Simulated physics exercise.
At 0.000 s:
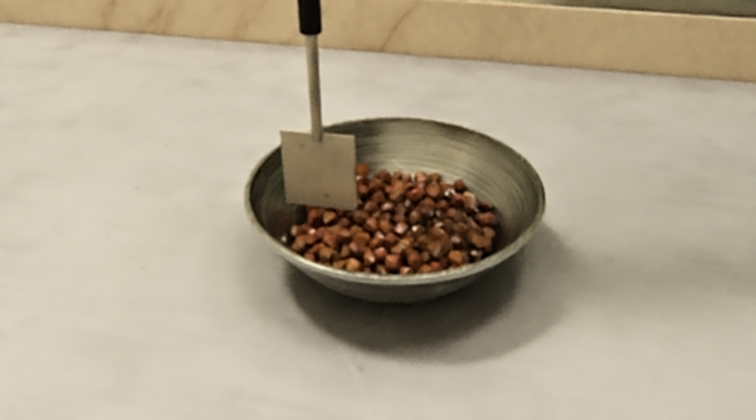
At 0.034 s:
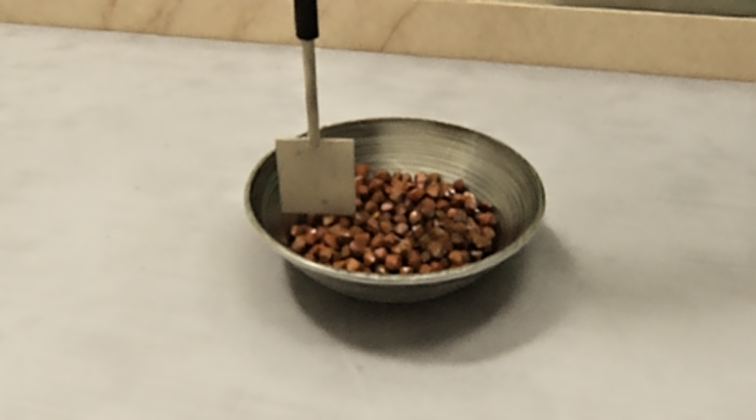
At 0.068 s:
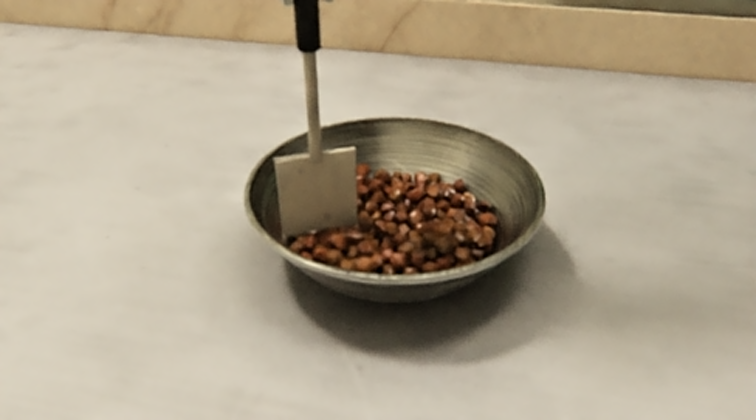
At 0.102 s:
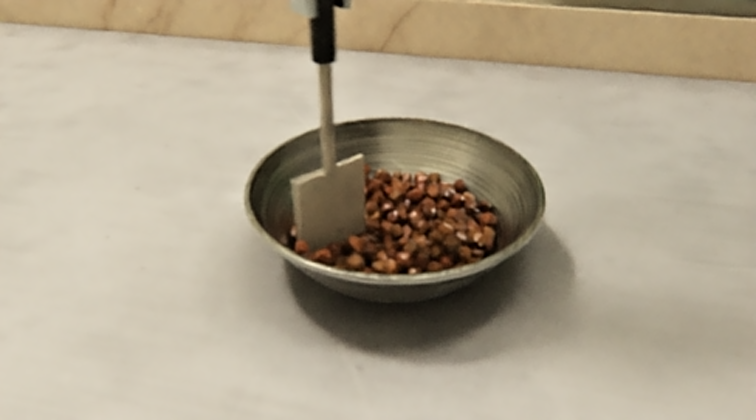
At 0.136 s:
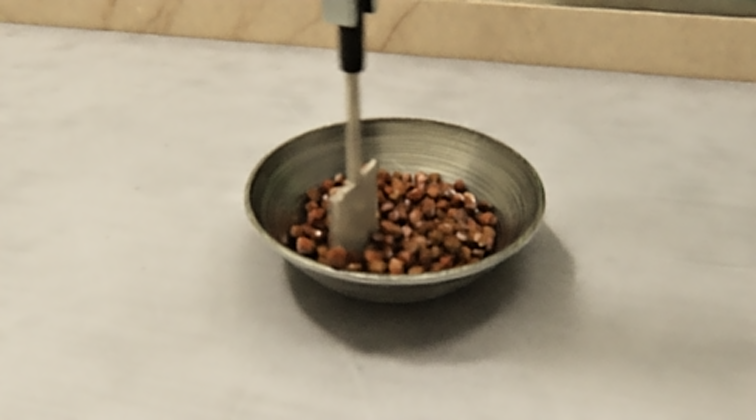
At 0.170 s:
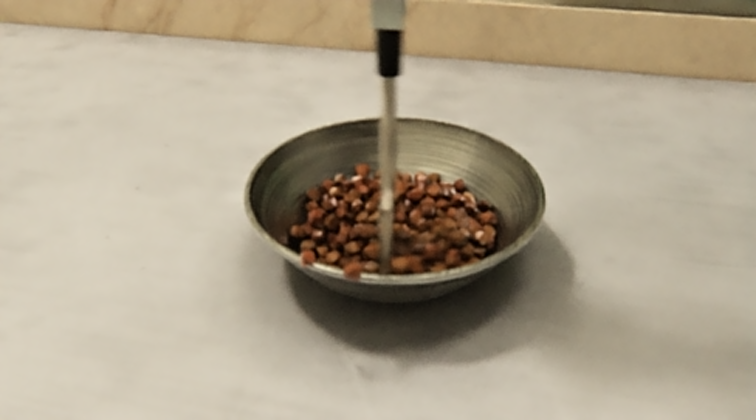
A flat metal blade on a black-handled rod lowers into the left side of a metal bowl of reddish-brown pellets on a pale tabletop. It then sweeps rightward through them toward the middle, turning until its blade shows edge-on, while the pellets around it shift and the bowl stays still.
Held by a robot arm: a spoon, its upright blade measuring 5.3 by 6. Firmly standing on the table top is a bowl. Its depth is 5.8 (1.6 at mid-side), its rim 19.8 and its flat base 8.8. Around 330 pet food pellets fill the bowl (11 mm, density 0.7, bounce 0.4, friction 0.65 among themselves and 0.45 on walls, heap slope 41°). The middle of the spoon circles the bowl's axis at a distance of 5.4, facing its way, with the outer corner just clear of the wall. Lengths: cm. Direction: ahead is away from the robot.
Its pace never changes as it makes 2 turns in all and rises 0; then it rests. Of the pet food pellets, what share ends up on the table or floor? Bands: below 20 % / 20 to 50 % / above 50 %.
Between 20 and 50 %.
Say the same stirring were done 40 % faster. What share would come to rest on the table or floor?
Estimated share: About 30 per cent.
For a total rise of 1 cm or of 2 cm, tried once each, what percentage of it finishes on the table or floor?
About 15 and 5 per cent.
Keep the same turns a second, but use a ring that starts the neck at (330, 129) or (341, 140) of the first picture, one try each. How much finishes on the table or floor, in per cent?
Close to 35 per cent for the first and close to 25 per cent for the second.
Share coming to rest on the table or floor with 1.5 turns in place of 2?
I'd reckon near 25 per cent.
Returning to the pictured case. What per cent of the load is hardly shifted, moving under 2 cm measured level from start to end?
I'd put it at about 15 in a hundred.
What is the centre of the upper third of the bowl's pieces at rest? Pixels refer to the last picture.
It is centred near (349, 226).
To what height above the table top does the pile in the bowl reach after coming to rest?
About 6.0 cm.
After 0.55 s, 341° round, highest piece 8 above the table; 291 in the bowl, 28 on the table or floor, 11 in flight or on the tool.
After 0.92 s, 225° round, highest piece 8 above the table; 253 in the bowl, 69 on the table or floor, 8 in flight or on the tool.
After 1.31 s, 0° round, highest piece 6 above the table; 239 in the bowl, 91 on the table or floor.
After 2.01 s, 0° round, highest piece 6 above the table; 239 in the bowl, 91 on the table or floor.
In the end, 239 in the bowl, 91 on the table or floor. That is 28 % on the table or floor.
